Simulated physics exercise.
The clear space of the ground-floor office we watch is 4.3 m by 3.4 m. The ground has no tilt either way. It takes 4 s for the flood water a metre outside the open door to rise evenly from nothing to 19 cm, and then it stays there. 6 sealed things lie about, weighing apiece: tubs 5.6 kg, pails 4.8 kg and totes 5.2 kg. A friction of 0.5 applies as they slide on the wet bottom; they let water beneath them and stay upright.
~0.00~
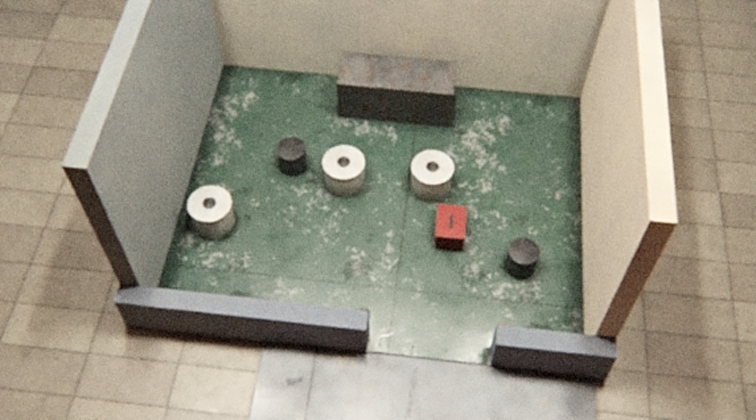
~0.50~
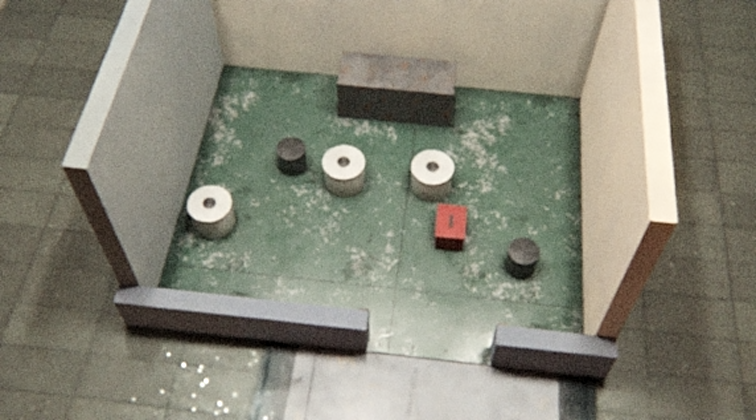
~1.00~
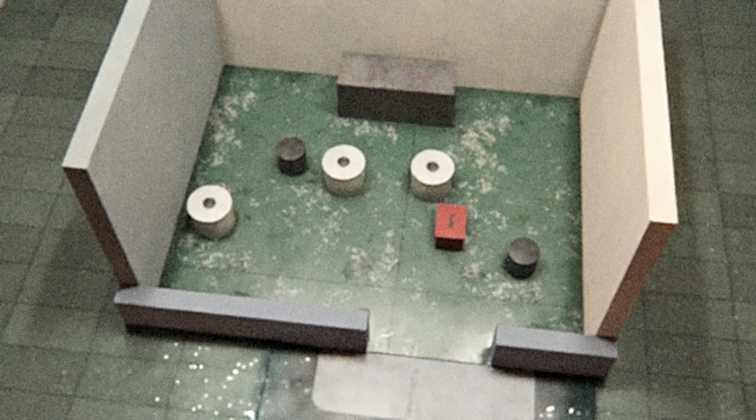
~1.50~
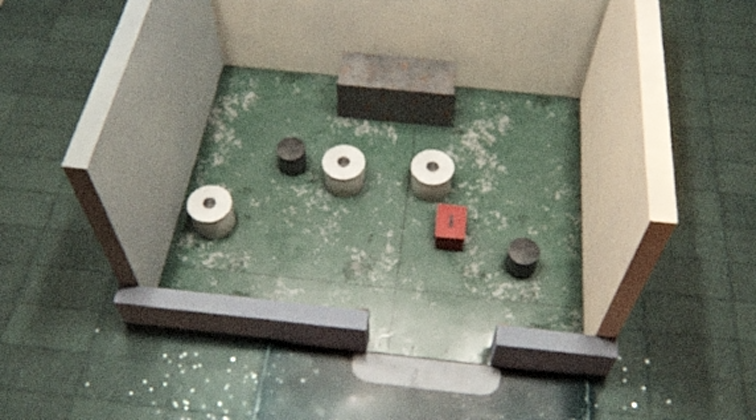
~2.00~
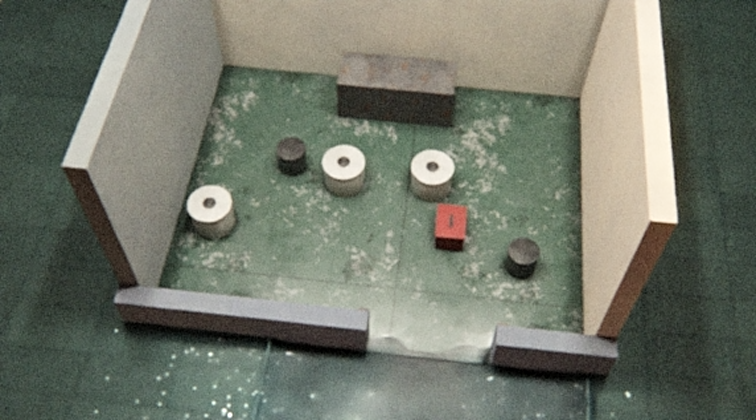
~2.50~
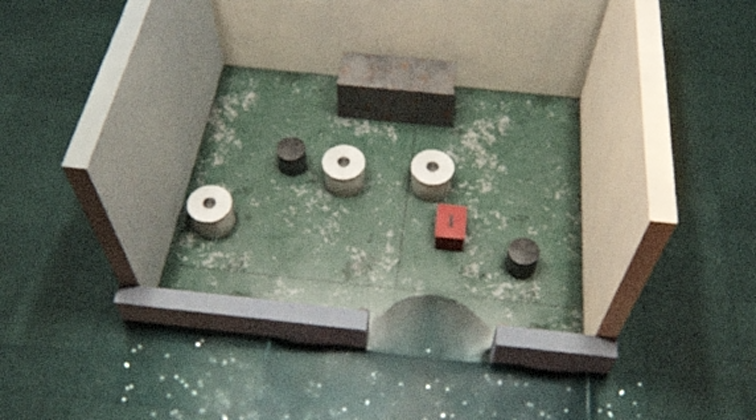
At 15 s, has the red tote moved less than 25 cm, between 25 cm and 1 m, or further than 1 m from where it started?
Further than 1 m.
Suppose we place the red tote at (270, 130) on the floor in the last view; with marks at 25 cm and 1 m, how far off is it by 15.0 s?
What happens is it gets pushed a long way.
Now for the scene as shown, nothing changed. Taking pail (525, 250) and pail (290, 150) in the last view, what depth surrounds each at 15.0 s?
About 12 and 13 cm.
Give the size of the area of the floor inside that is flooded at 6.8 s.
Wet area: Approx. 12 m2.
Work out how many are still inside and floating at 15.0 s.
Total: 6.
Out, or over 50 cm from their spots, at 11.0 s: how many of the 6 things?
6.
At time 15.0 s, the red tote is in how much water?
I'd put it at about 16 cm.
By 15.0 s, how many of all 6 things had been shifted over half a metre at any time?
By my count, 6.
After 3.5 s the red tote is near (452, 219), 0.0 m from its start, aground; 0 afloat.
After 6.8 s the red tote is near (542, 92), 2.0 m from its start, afloat; 2 afloat.
After 11.0 s the red tote is near (565, 97), 2.1 m from its start, afloat; 6 afloat.
After 15.0 s the red tote is near (565, 98), 2.1 m from its start, afloat; 6 afloat.
